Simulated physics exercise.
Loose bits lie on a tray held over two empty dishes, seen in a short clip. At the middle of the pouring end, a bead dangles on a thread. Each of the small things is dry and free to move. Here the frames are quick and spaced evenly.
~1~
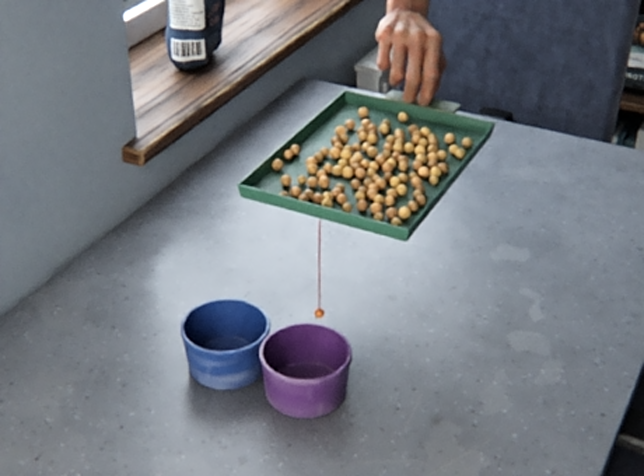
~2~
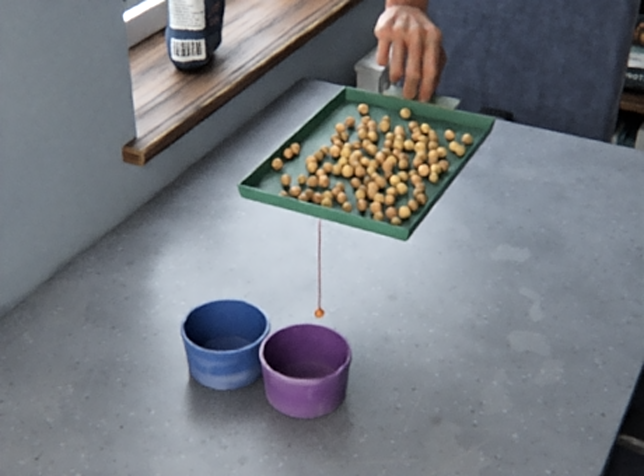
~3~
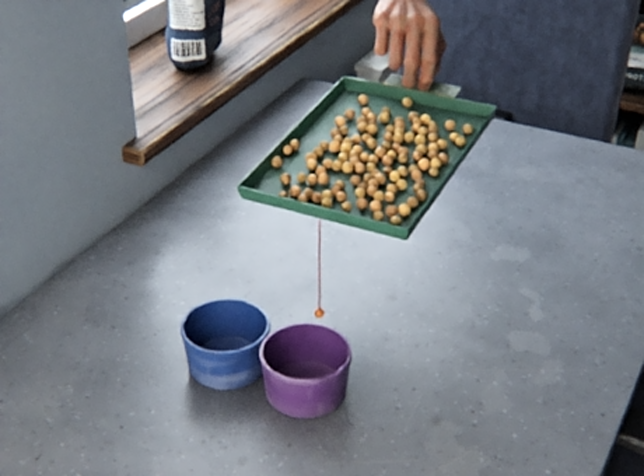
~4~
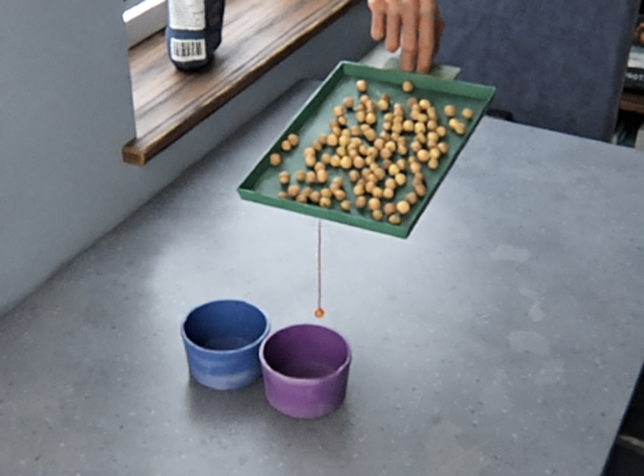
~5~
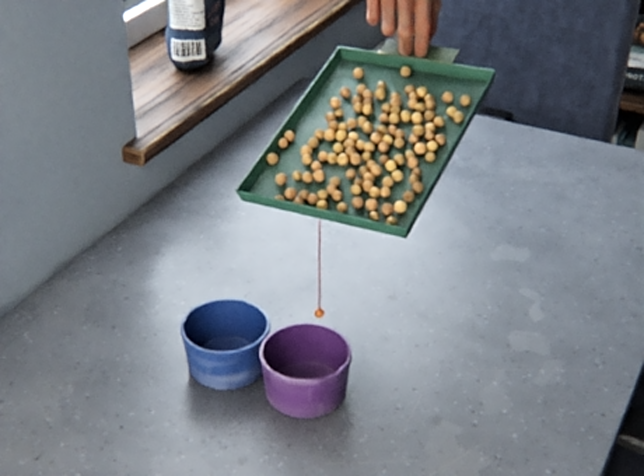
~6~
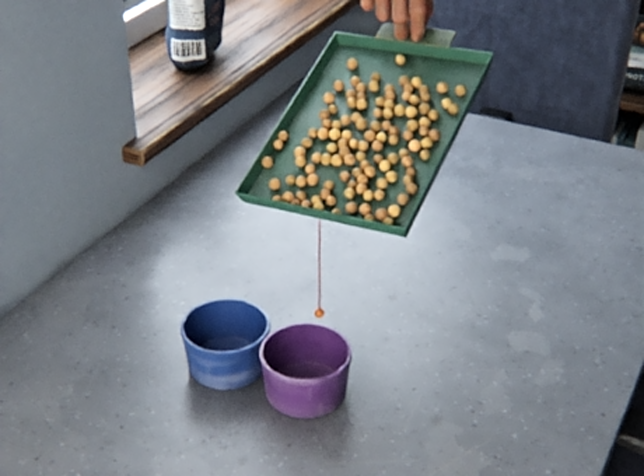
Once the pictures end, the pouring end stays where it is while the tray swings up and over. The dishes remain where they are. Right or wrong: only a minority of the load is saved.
Wrong, most of it is saved.
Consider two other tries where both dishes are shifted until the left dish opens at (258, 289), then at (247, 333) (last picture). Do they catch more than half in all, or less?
First place: Short of half; second place: Beyond half.
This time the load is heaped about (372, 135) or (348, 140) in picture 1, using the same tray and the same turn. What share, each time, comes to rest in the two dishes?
It would be roughly 80 per cent for the first and roughly 80 per cent for the second.
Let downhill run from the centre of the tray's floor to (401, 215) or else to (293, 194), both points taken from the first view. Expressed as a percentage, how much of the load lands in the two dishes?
I'd say roughly 0 percent with the first slope, 60 percent with the other.
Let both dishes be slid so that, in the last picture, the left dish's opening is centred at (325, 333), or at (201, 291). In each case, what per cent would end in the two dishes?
In the first position around 10 percent, in the second around 30 percent.
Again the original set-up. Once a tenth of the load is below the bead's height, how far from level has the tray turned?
Near 75 degrees.
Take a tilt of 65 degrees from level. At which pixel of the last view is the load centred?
About (302, 193).
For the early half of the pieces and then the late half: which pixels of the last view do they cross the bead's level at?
It passes near (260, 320) first and then near (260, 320).
Soon, tray tipped steeply; most on the tray; a stray few in the left dish; a small part in the air.
A while on, tray tipped past a quarter turn; a small part on the tray; about a quarter in the right dish; about a third in the left dish; a small part outside both; about a quarter in the air.
Towards the end, tray tipped past a quarter turn; about a third in the right dish; about half in the left dish; about a quarter outside both.
Finally, tray tipped past a quarter turn; about a third in the right dish; about half in the left dish; about a quarter outside both.
